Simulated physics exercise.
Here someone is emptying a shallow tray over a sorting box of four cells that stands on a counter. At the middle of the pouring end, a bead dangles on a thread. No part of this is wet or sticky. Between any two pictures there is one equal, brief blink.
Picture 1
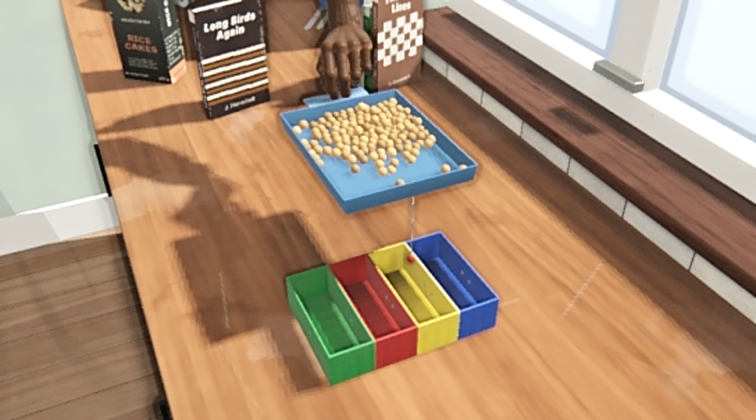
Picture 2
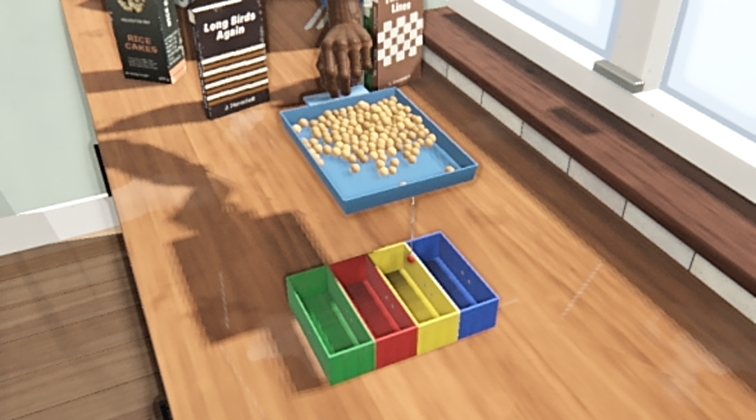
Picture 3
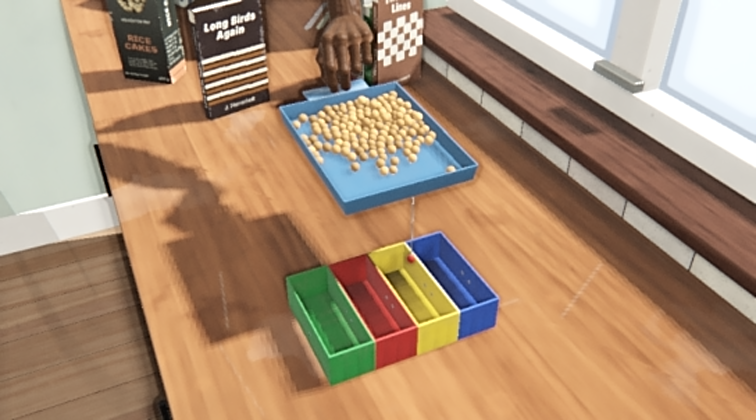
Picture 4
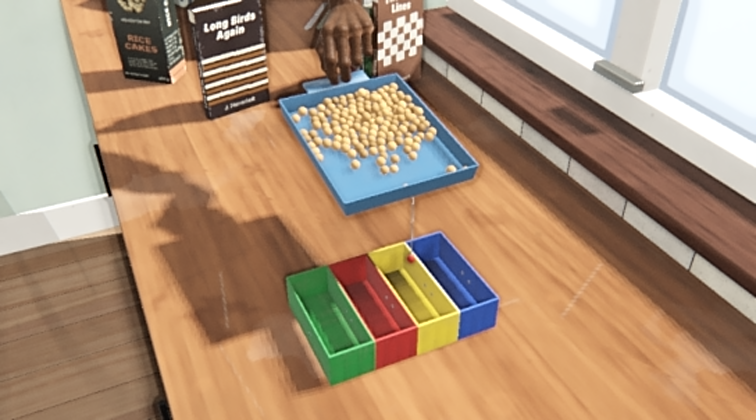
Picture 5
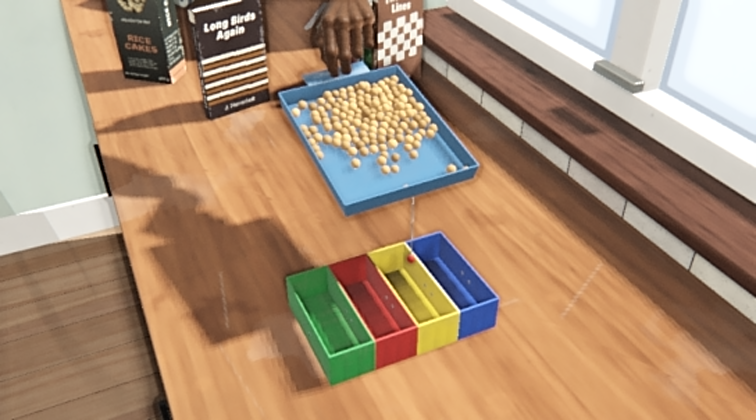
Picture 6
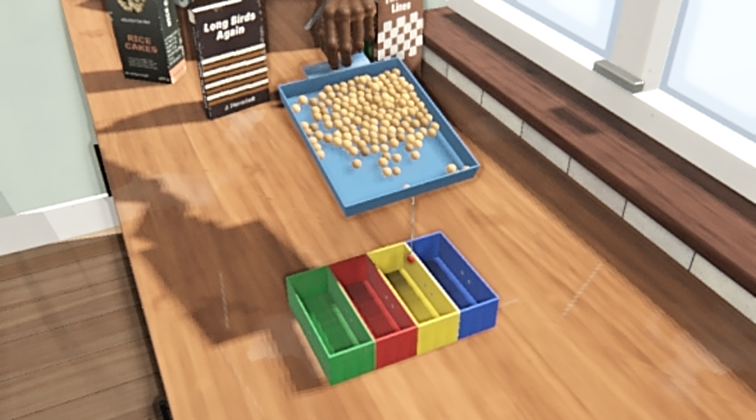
At first, a dark hand rests behind a shallow blue tray of round, tan beads, nearly still on a wooden counter above a box with green, red, yellow and blue cells. Then the tray's far end gradually rises, its near edge dipping barely at the left, and the beads shift slightly inside.
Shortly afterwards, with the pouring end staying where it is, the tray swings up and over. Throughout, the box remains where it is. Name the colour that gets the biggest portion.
Red.
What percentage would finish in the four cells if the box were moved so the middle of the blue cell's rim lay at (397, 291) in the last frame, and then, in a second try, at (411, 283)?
Close to 70 per cent, followed by close to 80 per cent.
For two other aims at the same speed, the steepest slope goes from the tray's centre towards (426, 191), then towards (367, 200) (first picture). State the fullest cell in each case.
Try 1 - blue. Try 2 - the red cell.
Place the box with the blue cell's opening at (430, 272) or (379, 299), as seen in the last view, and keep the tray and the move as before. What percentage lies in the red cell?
Respectively 40 percent and 0 percent.
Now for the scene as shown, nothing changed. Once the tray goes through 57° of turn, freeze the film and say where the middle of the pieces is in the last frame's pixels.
The load's middle is around (395, 163).
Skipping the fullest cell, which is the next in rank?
Yellow.
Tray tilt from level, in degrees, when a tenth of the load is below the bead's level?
Around 100° of tilt.
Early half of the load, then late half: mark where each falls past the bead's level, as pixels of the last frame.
Close to (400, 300), then close to (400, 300).
Just after the last frame, tray tipped steeply; almost all on the tray; just a few in the green cell; just a few in the red cell; just a few falling or outside the box.
A moment on, tray tipped right over; almost all on the tray; just a few in the green cell; just a few in the yellow cell; just a few in the red cell; about a tenth falling or outside the box.
Further on, tray tipped past a quarter turn; roughly half in the red cell; roughly a quarter in the yellow cell; about a tenth in the green cell; about a tenth in the blue cell; about a tenth falling or outside the box.
When it is over, tray tipped past a quarter turn; roughly half in the red cell; roughly a quarter in the yellow cell; about a tenth in the green cell; about a tenth in the blue cell; about a tenth outside the box.
